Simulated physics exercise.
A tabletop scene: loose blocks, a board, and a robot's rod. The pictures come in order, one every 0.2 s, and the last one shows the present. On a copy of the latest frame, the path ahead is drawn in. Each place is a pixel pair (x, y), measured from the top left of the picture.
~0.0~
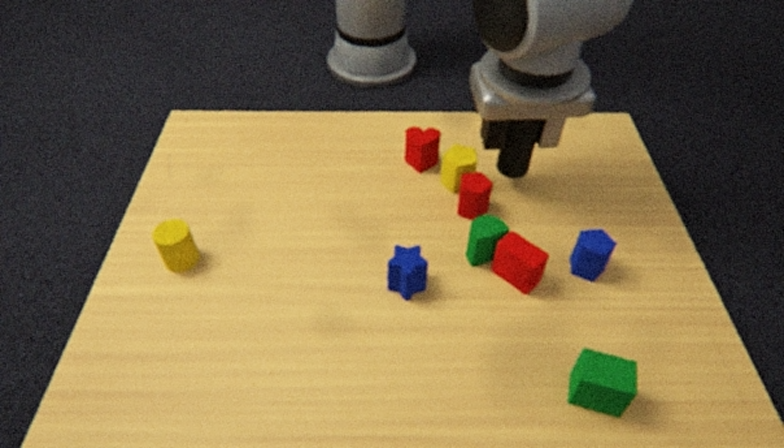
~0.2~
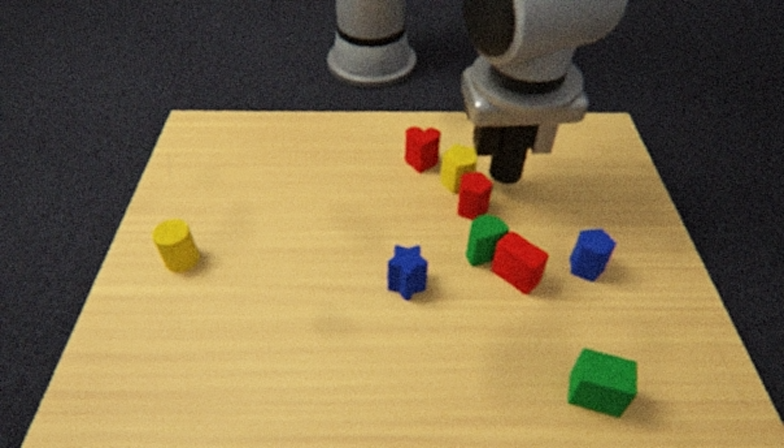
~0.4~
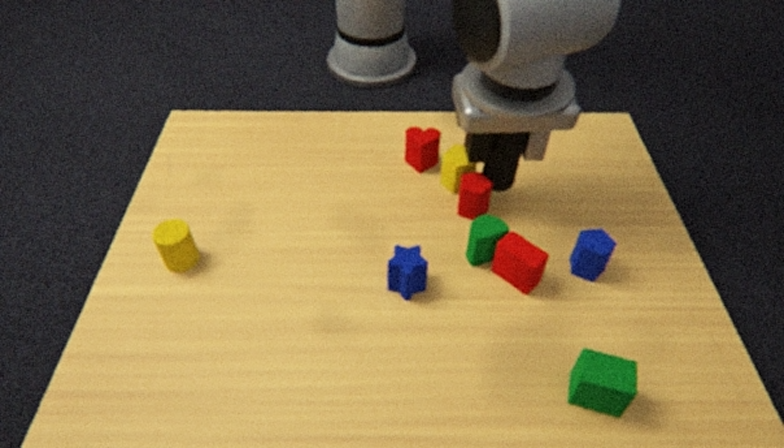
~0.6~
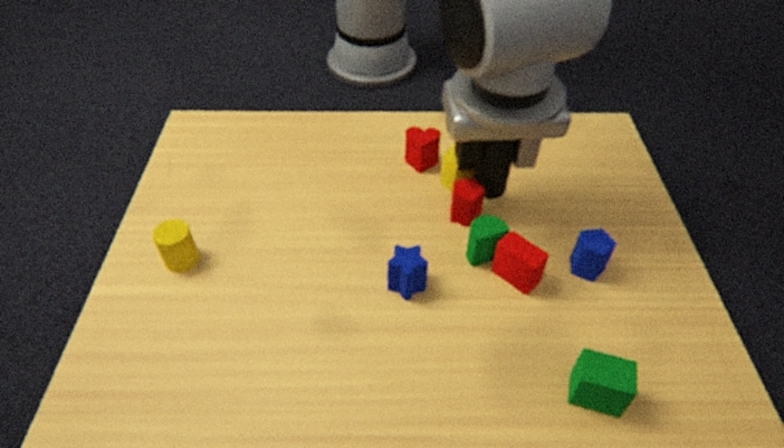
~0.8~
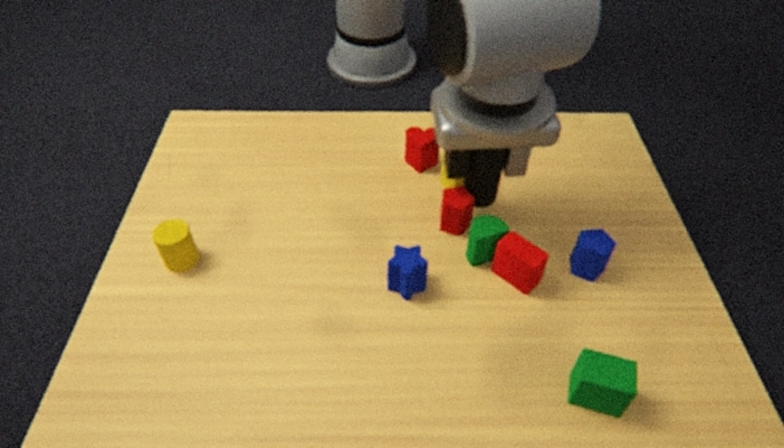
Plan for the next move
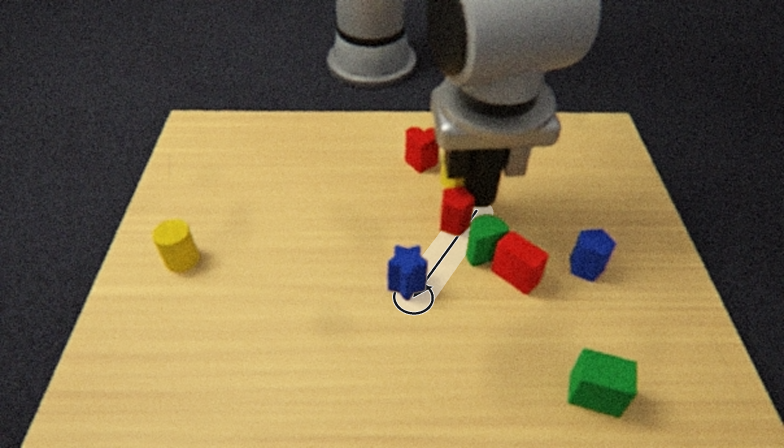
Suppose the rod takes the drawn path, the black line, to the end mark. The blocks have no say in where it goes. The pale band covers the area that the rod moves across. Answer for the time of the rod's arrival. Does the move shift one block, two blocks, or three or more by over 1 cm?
Blocks moved: Two.
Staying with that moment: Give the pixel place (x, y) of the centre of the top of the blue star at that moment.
About (381, 278).
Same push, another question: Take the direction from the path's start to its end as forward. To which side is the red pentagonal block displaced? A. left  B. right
The correct letter is B.
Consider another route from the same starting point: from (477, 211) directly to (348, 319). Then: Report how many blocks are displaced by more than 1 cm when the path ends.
I expect two blocks to move.
The line goes in a line from (477, 211) to (413, 297).
The first path, step by step. One third of the way, rod (459, 223); red pentagonal block (431, 220), turned 20° clockwise.
Two thirds of the way, rod (437, 253); blue star (406, 259); red pentagonal block (404, 234), turned 35° clockwise; green D-shaped block (488, 229), turned 15° anticlockwise.
At the end, rod (414, 284); blue star (381, 278); red pentagonal block (398, 236), turned 55° clockwise; yellow pentagonal block unmoved; green D-shaped block (488, 229), turned 15° anticlockwise.
